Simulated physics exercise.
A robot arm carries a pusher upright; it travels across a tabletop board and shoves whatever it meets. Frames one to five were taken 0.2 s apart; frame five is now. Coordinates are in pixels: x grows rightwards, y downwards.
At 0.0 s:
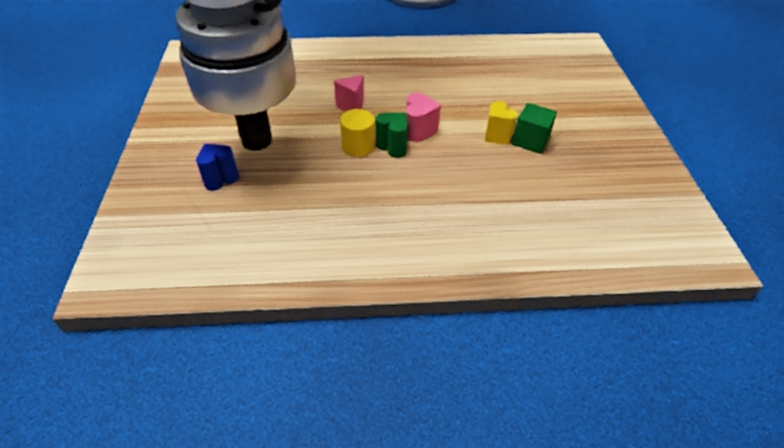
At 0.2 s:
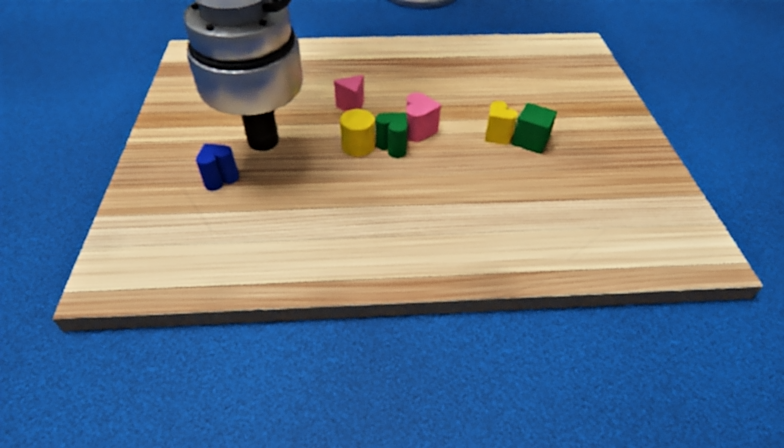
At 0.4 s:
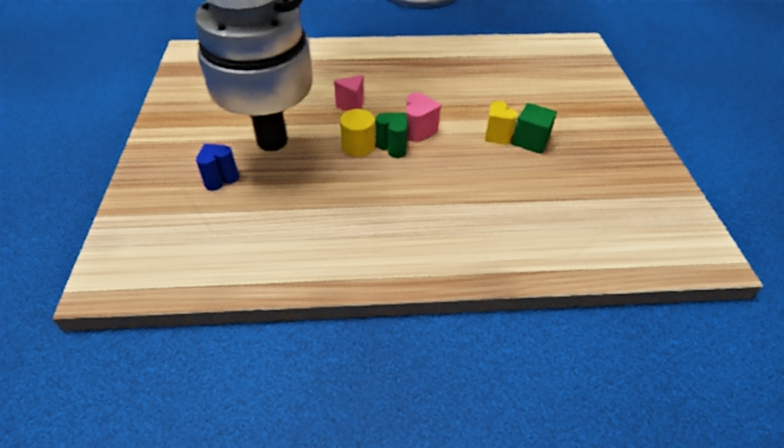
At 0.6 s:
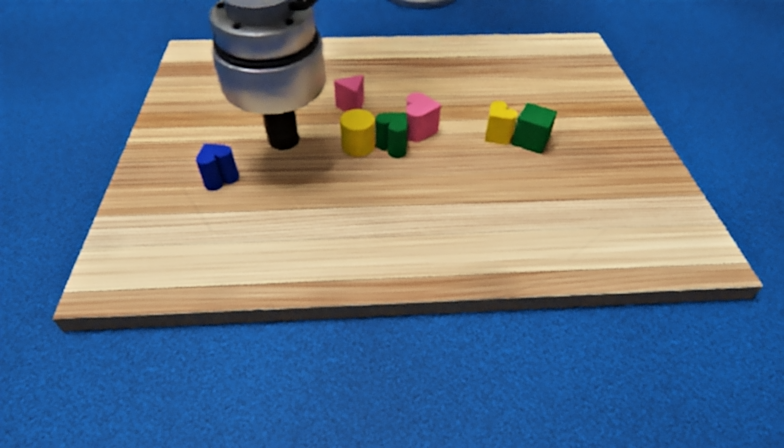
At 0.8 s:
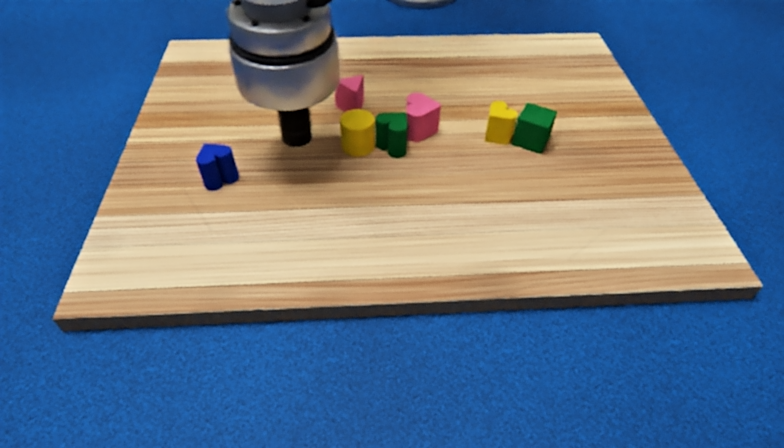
On a wooden board, a robot arm's black tip slides slightly right among still, colored blocks.
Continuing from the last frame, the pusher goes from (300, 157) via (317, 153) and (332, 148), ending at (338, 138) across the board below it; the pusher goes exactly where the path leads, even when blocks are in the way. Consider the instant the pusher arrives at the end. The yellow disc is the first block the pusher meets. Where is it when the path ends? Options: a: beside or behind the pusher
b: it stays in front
Choice a: Beside or behind the pusher.
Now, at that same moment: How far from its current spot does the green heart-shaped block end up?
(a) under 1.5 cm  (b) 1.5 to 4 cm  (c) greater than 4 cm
My answer is option a.
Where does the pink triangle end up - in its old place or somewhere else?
That one stays where it is.
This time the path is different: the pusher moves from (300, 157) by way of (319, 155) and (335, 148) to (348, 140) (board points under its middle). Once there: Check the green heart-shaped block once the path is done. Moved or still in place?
The green heart-shaped block moves.
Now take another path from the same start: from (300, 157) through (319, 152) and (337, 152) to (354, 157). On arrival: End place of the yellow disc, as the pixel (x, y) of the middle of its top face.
It will end up at (377, 117).
The first path, step by step. Halfway along, pusher (324, 132); nothing pushed yet.
At the end, pusher (337, 120); pink triangle not moved; yellow disc (368, 113); green heart-shaped block (402, 121); pink heart-shaped block (425, 104), turned 15° anticlockwise.
